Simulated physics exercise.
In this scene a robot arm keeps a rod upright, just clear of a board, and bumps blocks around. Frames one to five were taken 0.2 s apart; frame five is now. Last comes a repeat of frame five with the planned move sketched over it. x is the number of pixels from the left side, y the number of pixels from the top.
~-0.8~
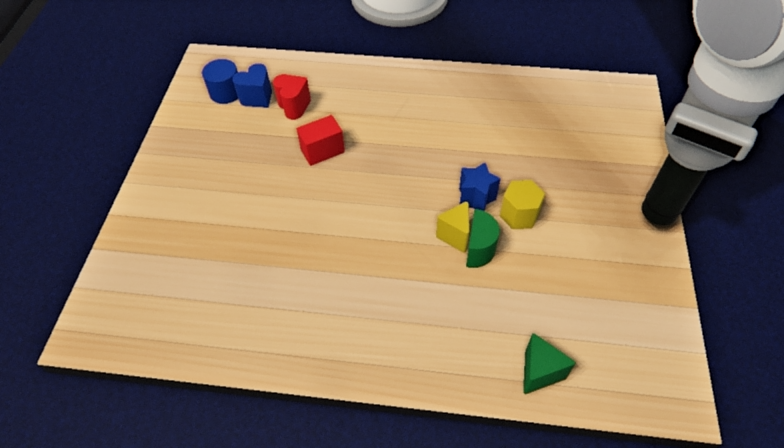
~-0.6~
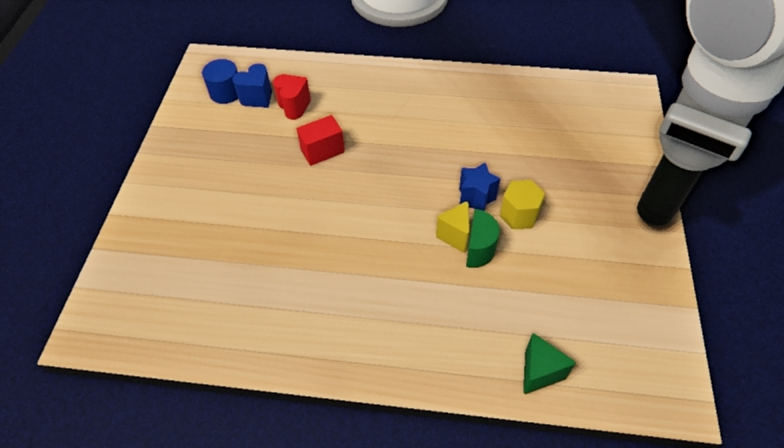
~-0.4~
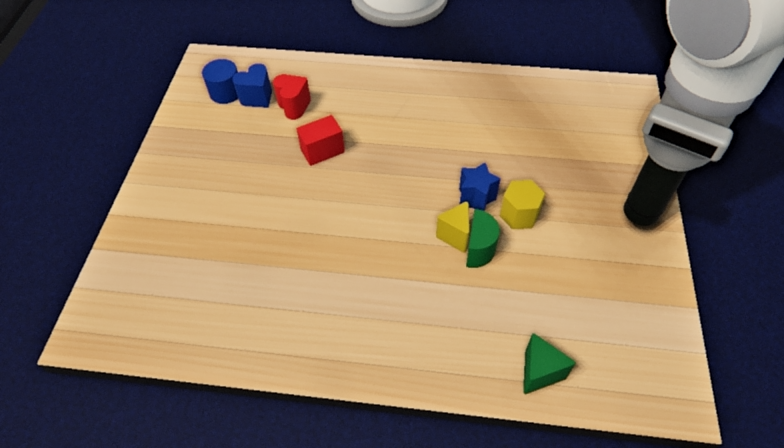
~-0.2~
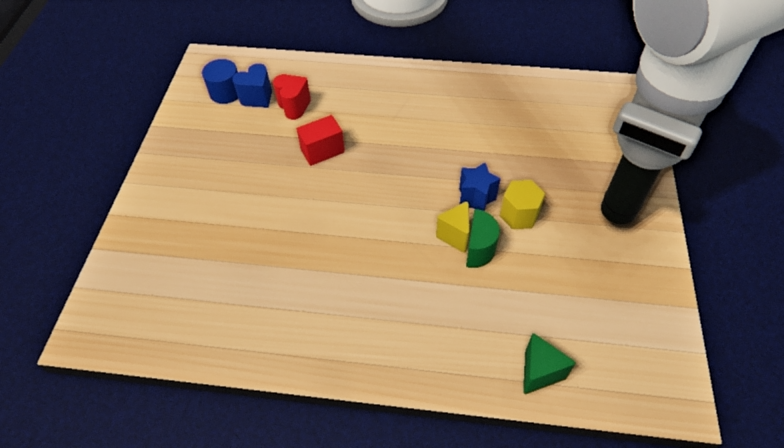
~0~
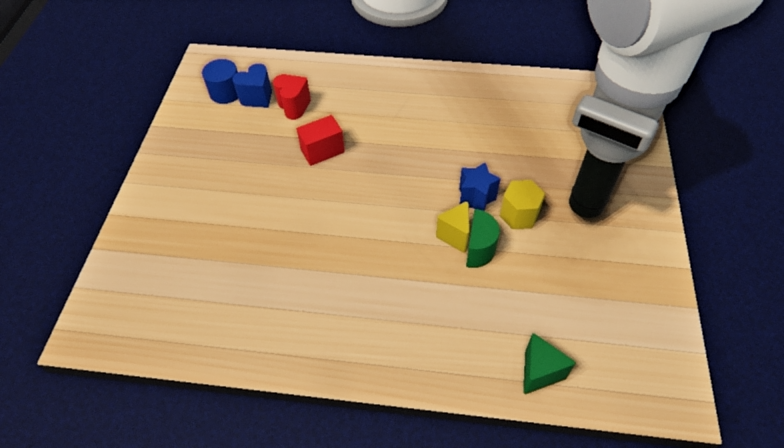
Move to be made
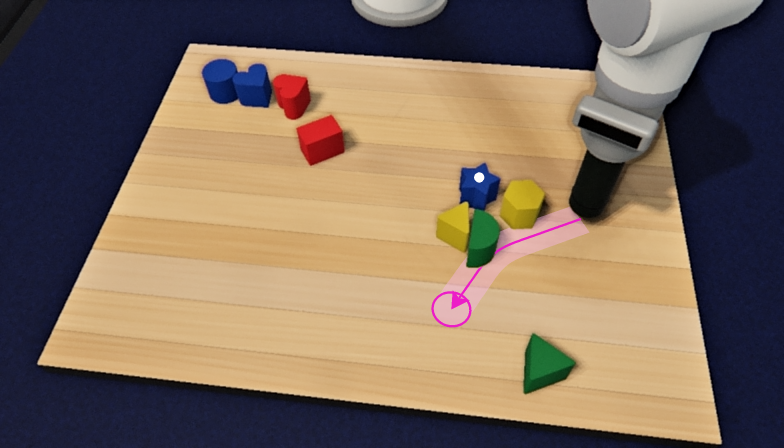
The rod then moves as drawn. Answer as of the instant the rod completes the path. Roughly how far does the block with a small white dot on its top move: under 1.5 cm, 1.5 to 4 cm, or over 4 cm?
My estimate: Under 1.5 cm.
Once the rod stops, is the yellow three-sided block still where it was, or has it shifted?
That block is going to get moved.
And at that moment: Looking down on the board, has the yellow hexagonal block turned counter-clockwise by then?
It seems not.
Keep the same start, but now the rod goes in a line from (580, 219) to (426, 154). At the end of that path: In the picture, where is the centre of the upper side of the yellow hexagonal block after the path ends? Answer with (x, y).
When the path ends, it will be at (502, 194).
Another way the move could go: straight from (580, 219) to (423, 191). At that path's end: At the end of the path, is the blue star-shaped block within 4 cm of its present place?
No
The drawn path runs from (580, 219) through (529, 237) and (483, 264) to (451, 309); the dot is on the blue star-shaped block.
The first path, step by step. One third of the way, rod at (533, 223); yellow hexagonal block at (510, 193), turned 35° clockwise.
Two thirds of the way, rod at (486, 251); yellow three-sided block at (443, 219), turned 40° clockwise; green half-round block at (450, 242), turned 35° clockwise; yellow hexagonal block at (509, 193), turned 40° clockwise.
At the end, rod at (453, 296); yellow three-sided block at (442, 219), turned 45° clockwise; blue star-shaped block not moved; green half-round block at (443, 245), turned 50° clockwise; yellow hexagonal block at (509, 193), turned 40° clockwise.
